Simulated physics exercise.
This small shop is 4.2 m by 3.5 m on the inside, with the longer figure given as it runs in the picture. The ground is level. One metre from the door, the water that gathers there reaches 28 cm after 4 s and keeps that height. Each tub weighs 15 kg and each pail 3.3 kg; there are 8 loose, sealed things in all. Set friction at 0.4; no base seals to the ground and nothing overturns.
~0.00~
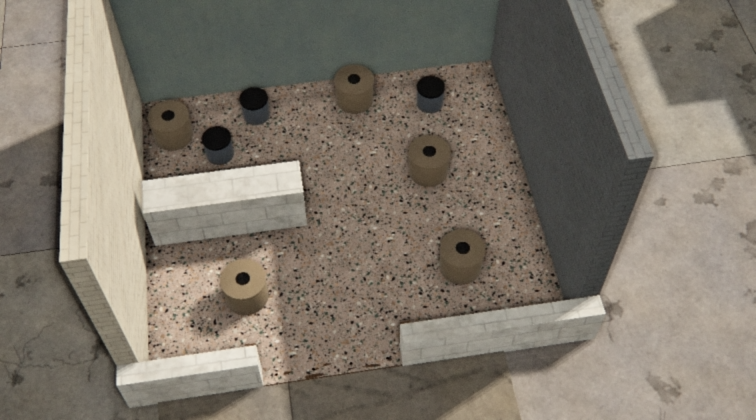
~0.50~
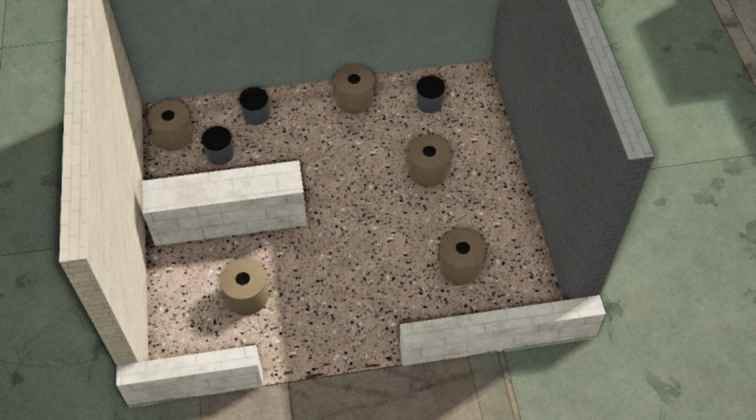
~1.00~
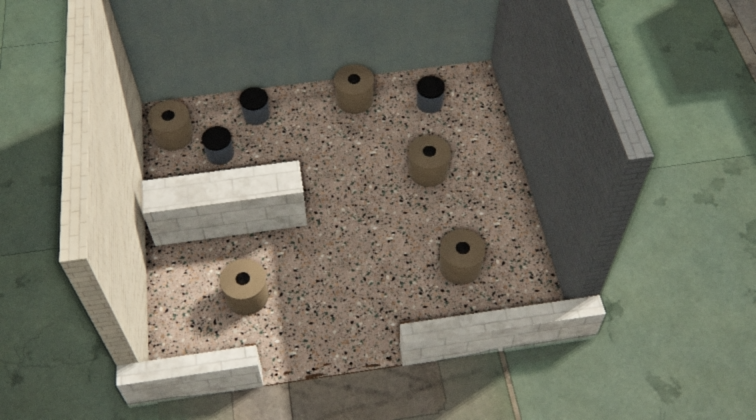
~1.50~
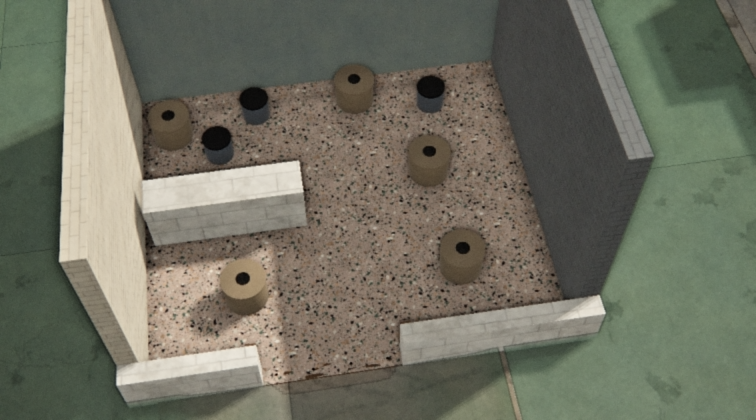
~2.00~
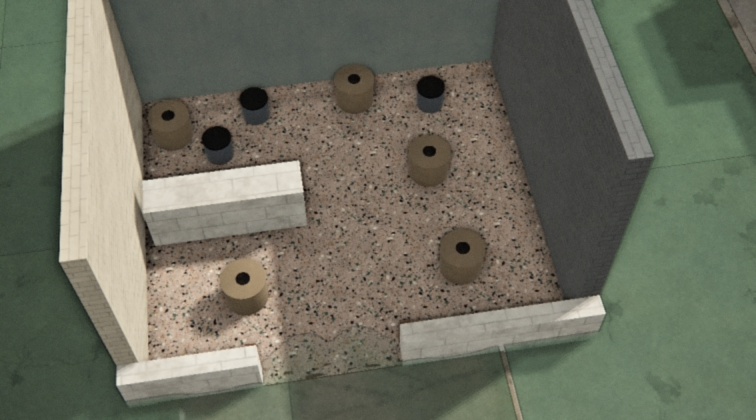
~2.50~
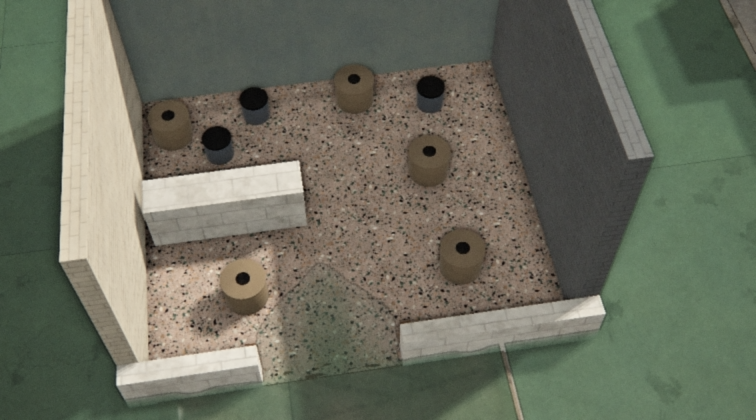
Greenish water spread over the paving around a small roofless room, then crept in through the gap in the front wall onto the speckled floor, while the tubs and pots inside stayed put.
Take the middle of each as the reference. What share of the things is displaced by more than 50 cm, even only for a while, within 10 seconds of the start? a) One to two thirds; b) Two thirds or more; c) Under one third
Two thirds or more (b).
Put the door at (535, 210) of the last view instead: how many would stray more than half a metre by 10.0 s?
In that case the number is 7.
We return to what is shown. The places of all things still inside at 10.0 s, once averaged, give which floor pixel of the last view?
The average lands around (323, 220).
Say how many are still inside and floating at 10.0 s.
Count: 7.
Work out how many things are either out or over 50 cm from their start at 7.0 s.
By my tally, 2.
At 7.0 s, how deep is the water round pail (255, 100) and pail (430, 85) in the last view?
Depths: Near 5 cm, then near 13 cm.
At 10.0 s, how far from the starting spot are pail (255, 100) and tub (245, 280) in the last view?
Respectively 40 and 80 centimetres.
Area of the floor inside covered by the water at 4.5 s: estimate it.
About 7.5 m2.
After 3.5 s 0 of 8 are over 50 cm from their spots; 0 afloat.
After 4.5 s 0 of 8 are over 50 cm from their spots; 0 afloat.
After 7.0 s 2 of 8 are over 50 cm from their spots; 5 afloat.
After 10.0 s 6 of 8 are over 50 cm from their spots, and 7 have been at some point; 7 afloat.
